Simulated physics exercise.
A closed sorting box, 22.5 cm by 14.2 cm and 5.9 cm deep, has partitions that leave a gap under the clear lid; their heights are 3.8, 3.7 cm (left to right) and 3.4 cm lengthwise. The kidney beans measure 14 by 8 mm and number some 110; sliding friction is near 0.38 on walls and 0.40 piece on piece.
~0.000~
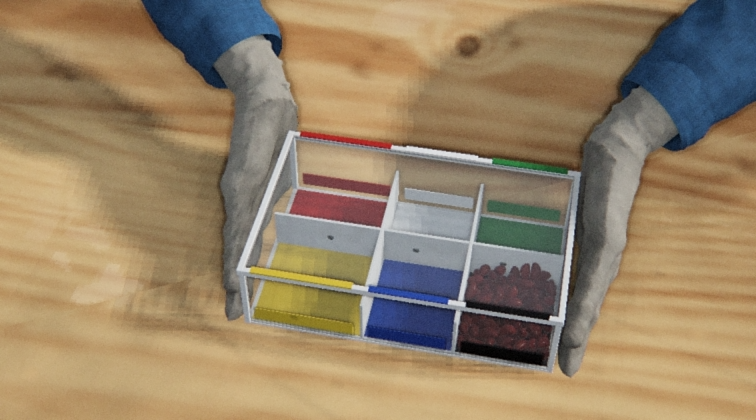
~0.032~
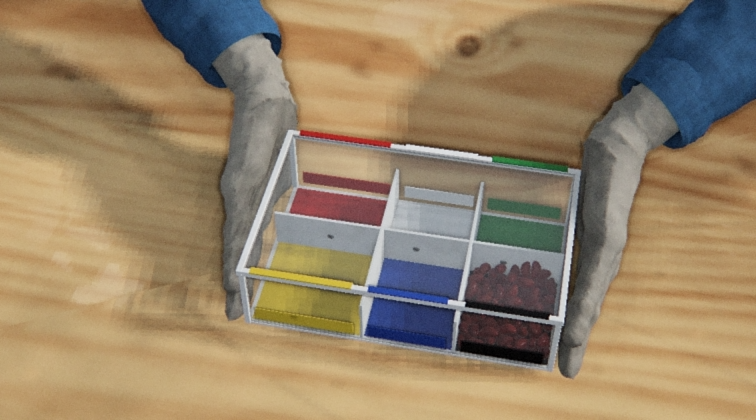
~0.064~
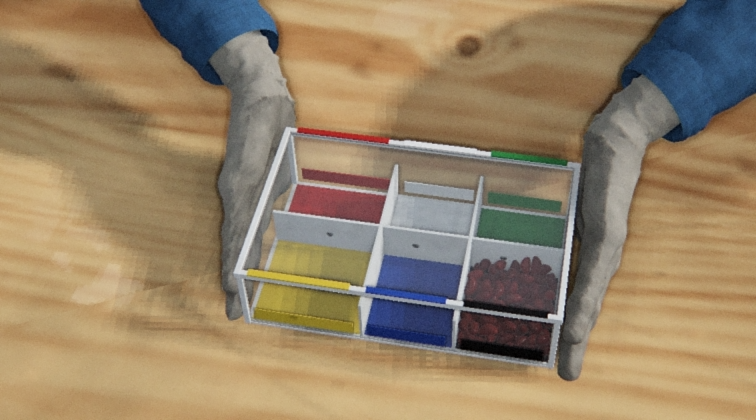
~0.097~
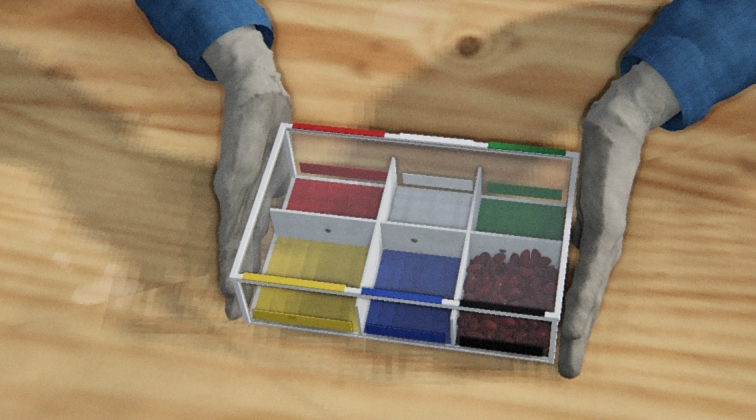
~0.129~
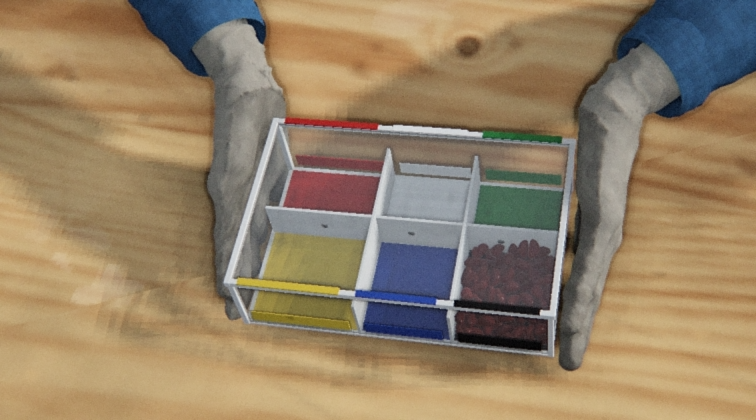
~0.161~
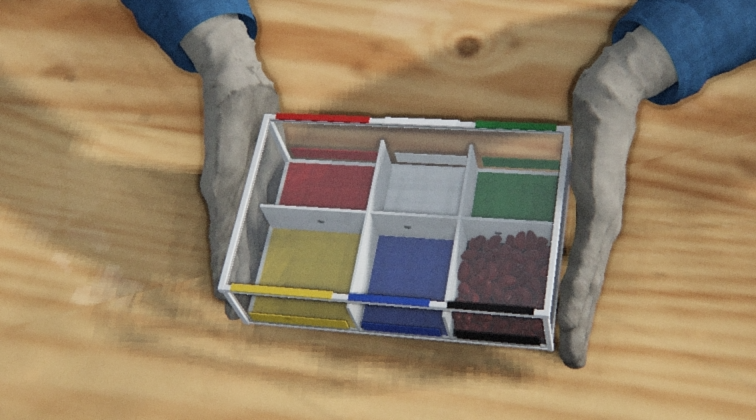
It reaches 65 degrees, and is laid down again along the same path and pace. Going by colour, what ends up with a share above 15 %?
Red compartment: Under; blue compartment: Under; green compartment: Under; yellow compartment: Under; white compartment: Under; black compartment: Over.
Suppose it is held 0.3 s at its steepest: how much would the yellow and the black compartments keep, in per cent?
Then: Yellow 0, black 95.
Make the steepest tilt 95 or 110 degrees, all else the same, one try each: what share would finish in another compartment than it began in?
Some 20 and 25 per cent.
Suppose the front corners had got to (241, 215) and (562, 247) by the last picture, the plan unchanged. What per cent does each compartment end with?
Red 0; blue 0; green 30; yellow 0; white 5; black 65.
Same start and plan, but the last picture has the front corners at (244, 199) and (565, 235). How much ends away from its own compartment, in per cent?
Then about 35 per cent.
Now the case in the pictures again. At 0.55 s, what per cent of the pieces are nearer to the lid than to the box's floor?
About 20 per cent.
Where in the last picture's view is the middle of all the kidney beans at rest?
Around (494, 325).
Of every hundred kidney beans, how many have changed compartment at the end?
About 5 per cent.
After 0.55 s, tilt 64 degrees; black 100 %.
After 0.80 s, tilt 26 degrees; blue 5 %, black 95 %.
Then, at 1.17 s, tilt 0 degrees; blue 5 %, black 95 %.
At rest (1.7 s), red 0 %, blue 5 %, green 0 %, yellow 0 %, white 0 %, black 95 %.
